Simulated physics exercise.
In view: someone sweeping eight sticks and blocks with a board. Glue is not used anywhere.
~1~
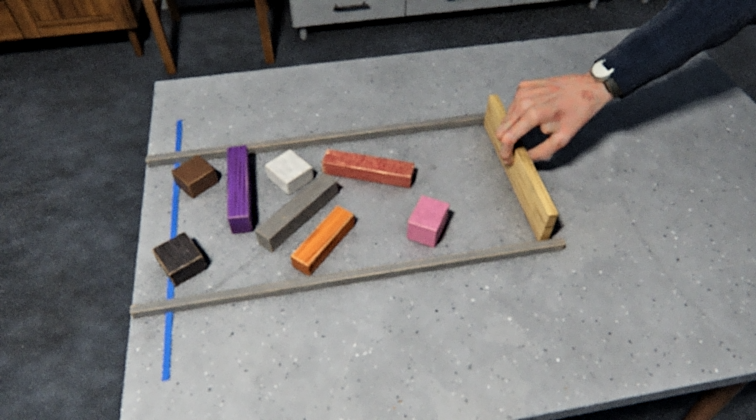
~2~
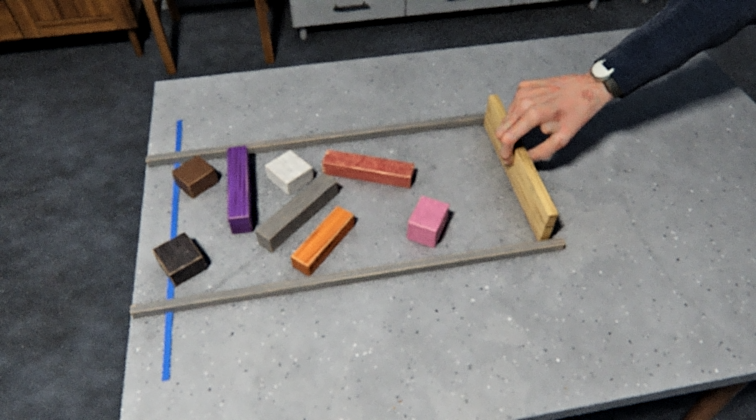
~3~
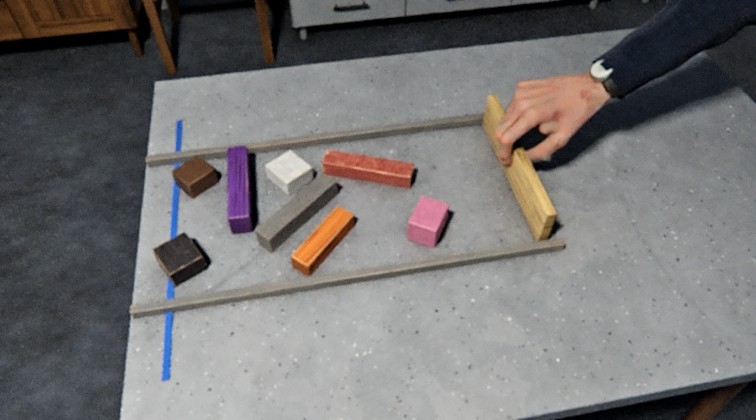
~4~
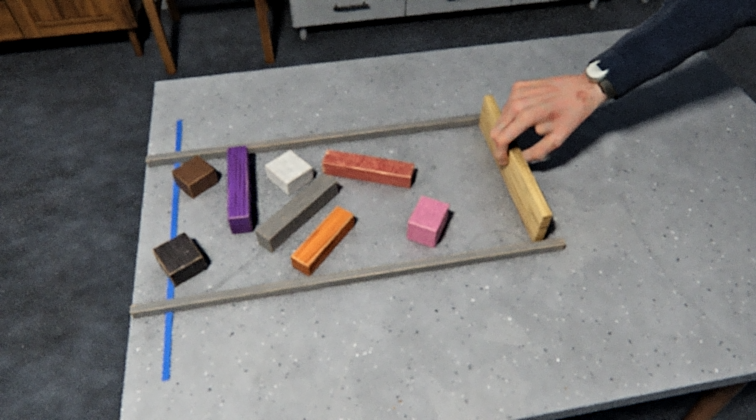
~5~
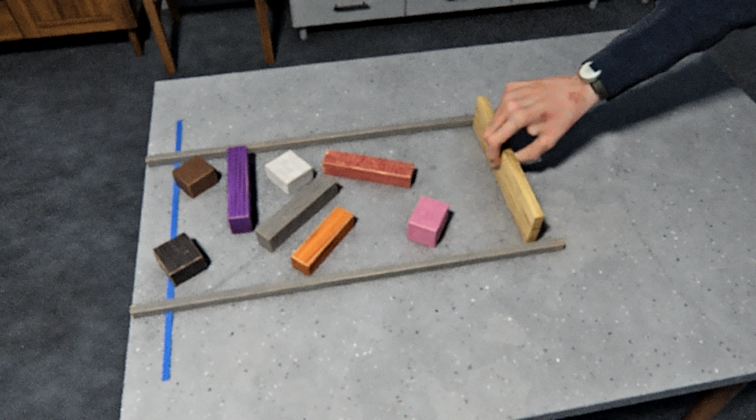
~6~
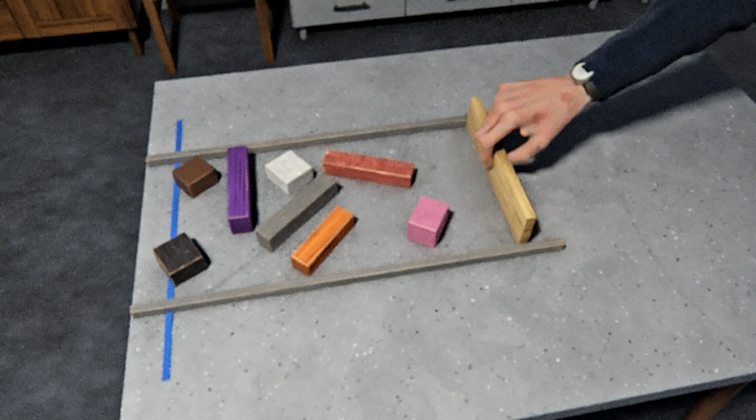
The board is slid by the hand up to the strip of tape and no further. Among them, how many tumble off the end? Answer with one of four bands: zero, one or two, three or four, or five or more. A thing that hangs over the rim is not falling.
Five or more.
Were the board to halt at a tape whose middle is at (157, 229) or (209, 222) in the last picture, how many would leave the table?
Tallies: 7, 3.
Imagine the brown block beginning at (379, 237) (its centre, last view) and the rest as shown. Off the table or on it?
That brown block heads down.
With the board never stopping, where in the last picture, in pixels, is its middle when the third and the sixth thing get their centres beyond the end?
At the first moment about (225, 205), at the next about (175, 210).
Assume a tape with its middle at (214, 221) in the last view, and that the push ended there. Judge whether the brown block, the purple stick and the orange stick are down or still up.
The brown block topples off, the purple stick topples off, and the orange stick stays put.
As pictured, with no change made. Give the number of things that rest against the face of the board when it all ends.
At rest, 2 are in contact.
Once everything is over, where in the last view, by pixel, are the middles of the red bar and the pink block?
Close to (144, 186); the other close to (151, 280).
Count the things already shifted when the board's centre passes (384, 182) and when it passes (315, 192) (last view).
Moved so far: 2, then 7.
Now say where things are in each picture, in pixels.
Black block (180, 259); brown block (195, 177); purple stick (240, 188); board (517, 164); tape (174, 227), in the first frame.
Brown block (195, 177); pink block (428, 221), in the second frame.
Purple stick (240, 188); orange stick (324, 240), in the third frame.
Black block (180, 259); white block (289, 172), in the fourth frame.
Brown block (195, 177); red bar (368, 169), in the fifth frame.
Black block (180, 259); brown block (195, 177); purple stick (240, 188); board (497, 166); tape (174, 227), in the sixth frame.
A little later, none off yet; black block at rest near (180, 259); brown block at rest near (195, 177); purple stick at rest near (240, 188).
When it is over, the number that fall off is five or more; down, orange stick, grey bar, white block, purple stick, brown block and black block.
